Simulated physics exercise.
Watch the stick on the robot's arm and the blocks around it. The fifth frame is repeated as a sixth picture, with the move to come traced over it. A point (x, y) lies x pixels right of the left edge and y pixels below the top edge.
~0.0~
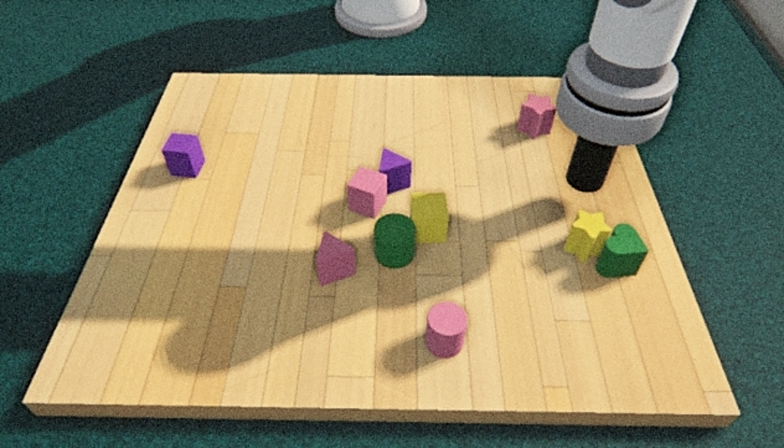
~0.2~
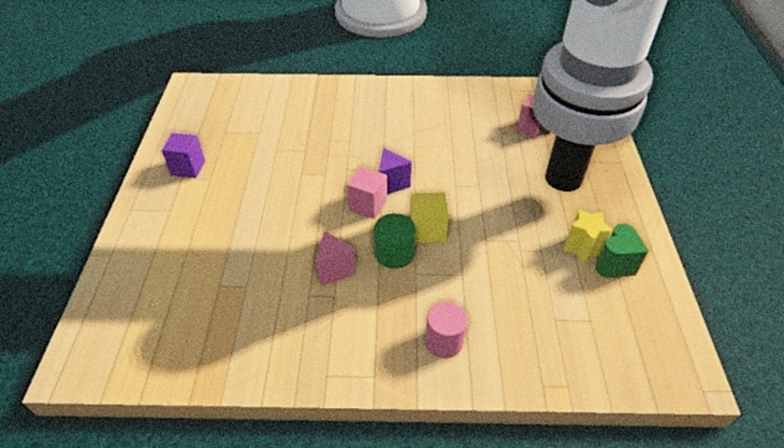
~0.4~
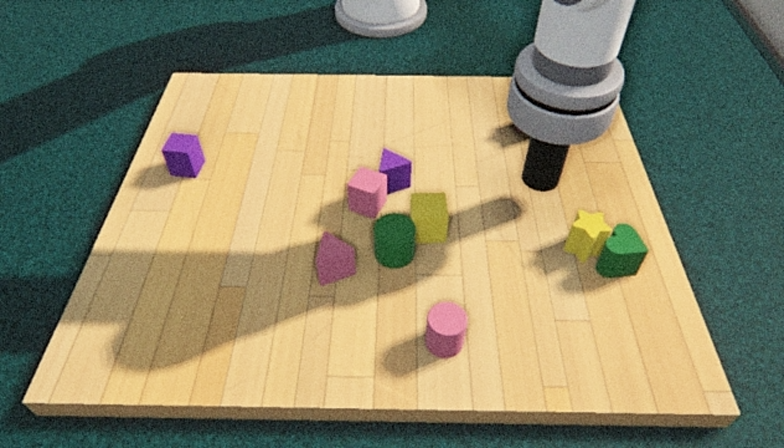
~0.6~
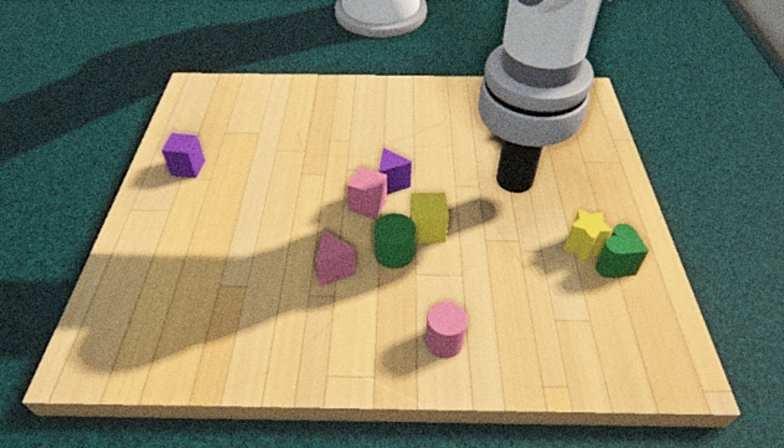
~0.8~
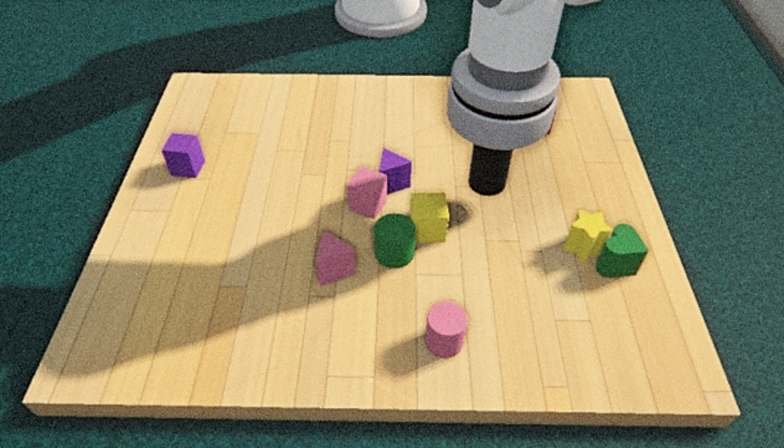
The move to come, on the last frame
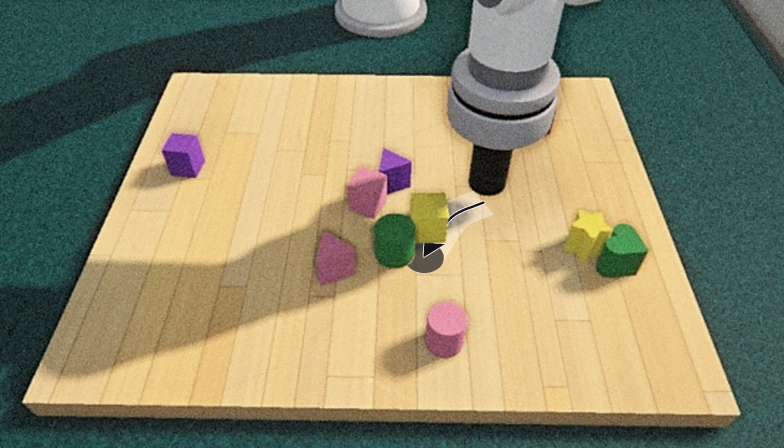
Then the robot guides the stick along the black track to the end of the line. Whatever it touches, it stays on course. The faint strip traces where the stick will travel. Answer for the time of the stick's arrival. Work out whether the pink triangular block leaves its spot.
The block in question is displaced by the end.
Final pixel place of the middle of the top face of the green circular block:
Expect it around (354, 263).
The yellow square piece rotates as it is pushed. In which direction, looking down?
The sense of turning is anti-clockwise.
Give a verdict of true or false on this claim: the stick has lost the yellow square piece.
That statement is not accurate.
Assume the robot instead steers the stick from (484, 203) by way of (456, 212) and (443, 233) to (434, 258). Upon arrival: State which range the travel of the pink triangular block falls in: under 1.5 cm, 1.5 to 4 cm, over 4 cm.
The answer will be the short band, under 1.5 cm.
The line goes from (484, 203) by way of (456, 214) and (439, 234) to (424, 257).
What follows on the original path. One third of the way, stick at (459, 195); yellow square piece at (427, 207).
Two thirds of the way, stick at (441, 215); green circular block at (377, 243); yellow square piece at (410, 225), turned 25° anticlockwise.
At the end, stick at (425, 238); pink triangular block at (318, 249), turned 45° clockwise; purple triangular block unmoved; green circular block at (354, 263); yellow square piece at (392, 248), turned 25° anticlockwise.
